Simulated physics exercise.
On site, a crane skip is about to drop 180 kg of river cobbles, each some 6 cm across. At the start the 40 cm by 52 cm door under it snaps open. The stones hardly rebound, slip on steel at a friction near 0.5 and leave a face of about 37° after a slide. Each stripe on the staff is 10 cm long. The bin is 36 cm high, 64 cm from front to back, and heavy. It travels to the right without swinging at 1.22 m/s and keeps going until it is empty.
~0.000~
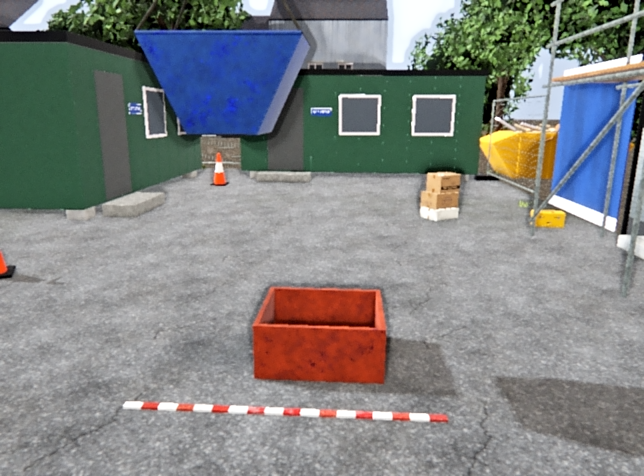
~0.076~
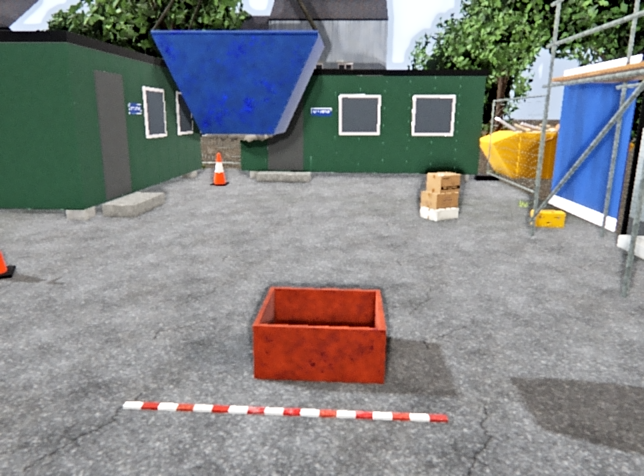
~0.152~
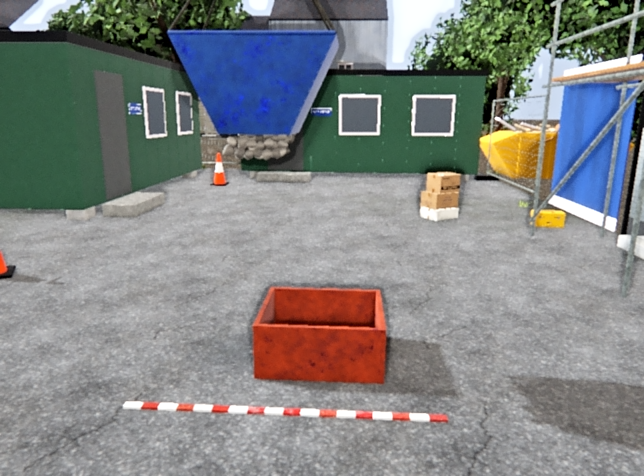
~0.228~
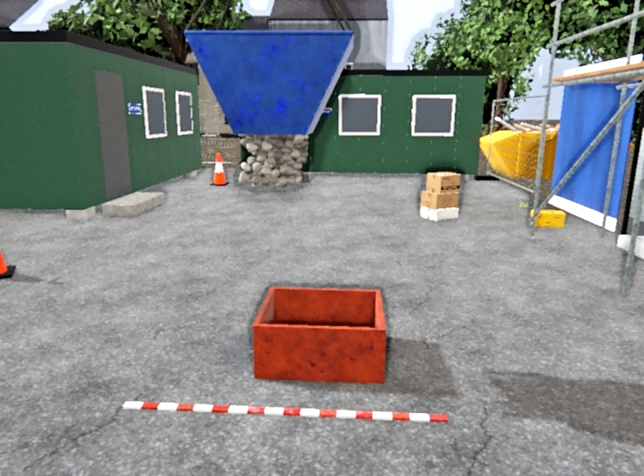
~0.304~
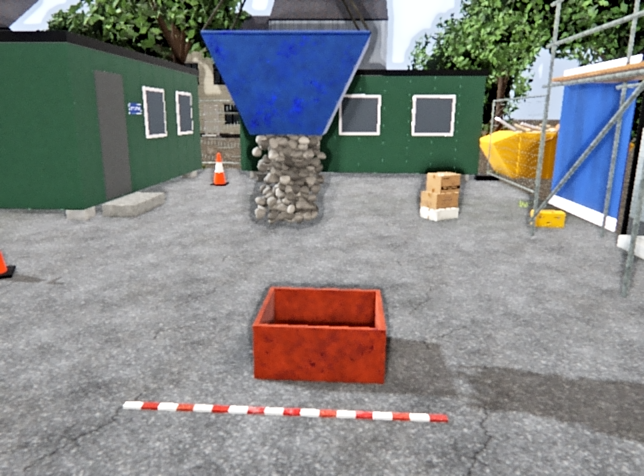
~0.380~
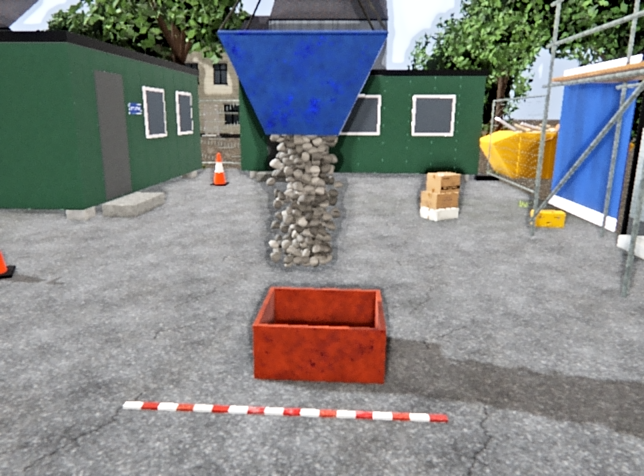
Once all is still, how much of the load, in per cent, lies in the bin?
Close to 66 in a hundred.
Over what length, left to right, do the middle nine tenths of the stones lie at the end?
About 170 cm.
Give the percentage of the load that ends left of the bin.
About 0 per cent.
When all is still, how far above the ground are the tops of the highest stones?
About 34 cm.
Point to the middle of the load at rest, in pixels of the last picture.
Around (356, 344).
After 0.7 s, 0 % in the crane skip, 94 % falling or lying in the bin, 6 % falling or lying beside or right of the bin; the stones farthest right are at (393, 261).
After 1.1 s, 0 % in the crane skip, 66 % falling or lying in the bin, 34 % falling or lying beside or right of the bin; the stones farthest right are at (507, 351).
After 1.7 s, 0 % in the crane skip, 66 % falling or lying in the bin, 34 % falling or lying beside or right of the bin.
After 2.6 s, 0 % in the crane skip, 66 % falling or lying in the bin, 34 % falling or lying beside or right of the bin.
After 4.5 s, 0 % in the crane skip, 66 % in the bin, 34 % beside or right of the bin.
